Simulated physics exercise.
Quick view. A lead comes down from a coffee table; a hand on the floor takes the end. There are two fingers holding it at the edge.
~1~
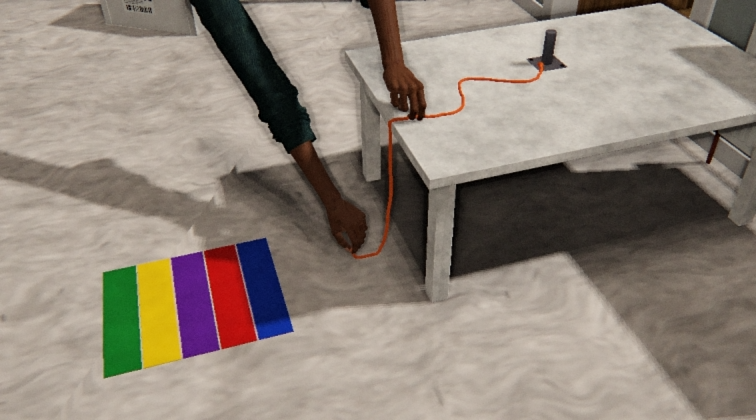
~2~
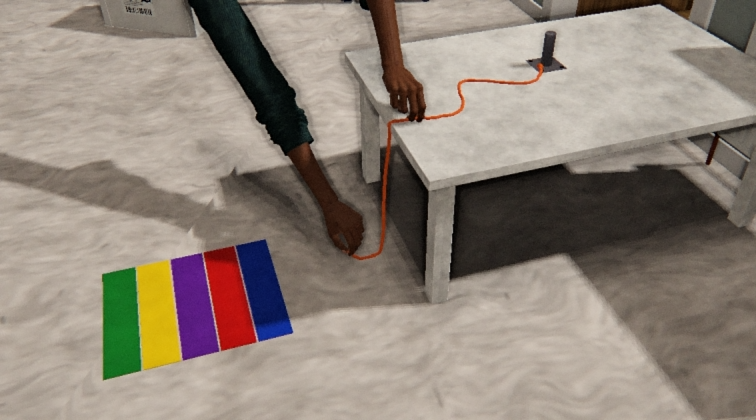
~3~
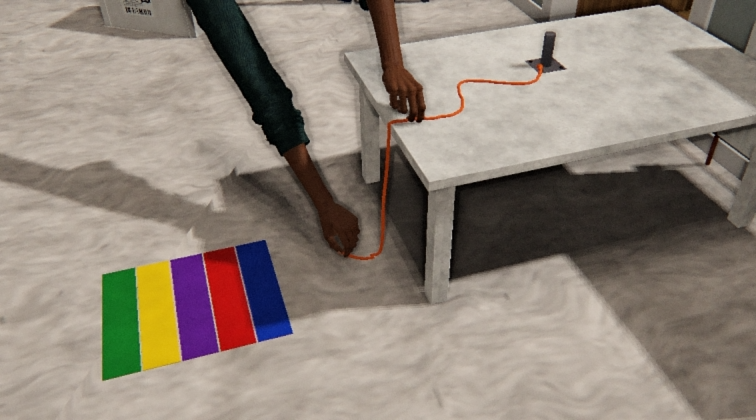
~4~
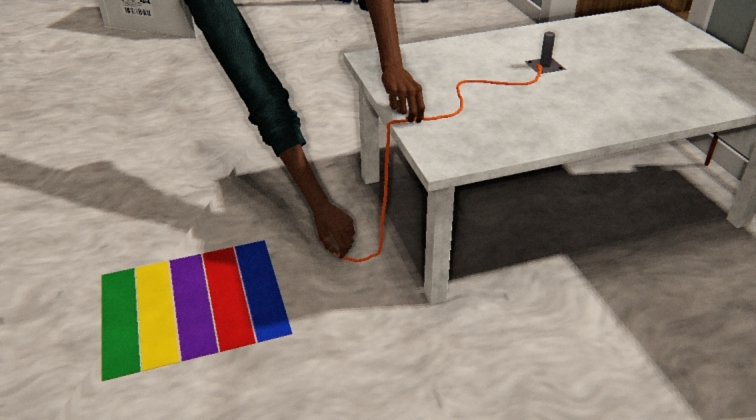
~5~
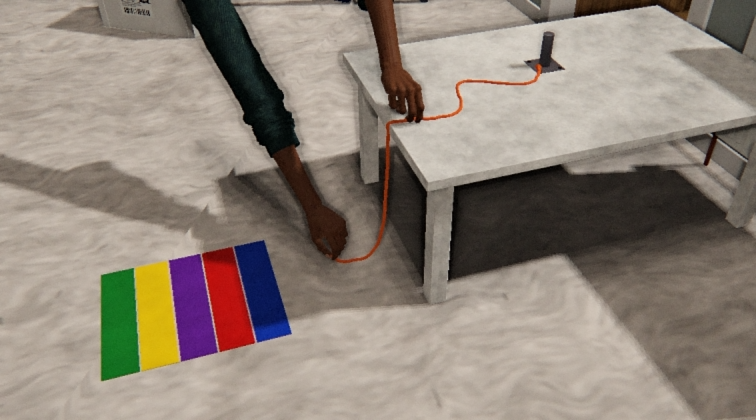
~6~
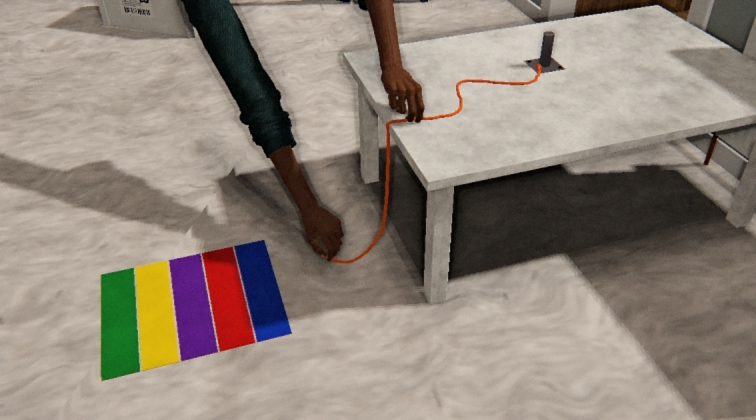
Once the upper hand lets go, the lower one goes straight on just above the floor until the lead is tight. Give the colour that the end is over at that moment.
The end is over purple.
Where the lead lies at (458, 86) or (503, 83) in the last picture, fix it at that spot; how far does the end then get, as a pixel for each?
Estimates in sequence: (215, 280) then (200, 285).
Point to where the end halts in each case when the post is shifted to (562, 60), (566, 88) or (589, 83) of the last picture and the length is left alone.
It works out at around (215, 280), (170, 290) and (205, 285) for the three tries.
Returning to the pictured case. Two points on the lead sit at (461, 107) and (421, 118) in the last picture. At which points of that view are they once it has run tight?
Well, the first one sits at (408, 109), and the second one sits at (366, 134).
Soon after, end near (253, 274); over blue.
After that, end near (209, 283); over red.
At the stop, end near (183, 289); over purple. It gets as far as the purple strip.
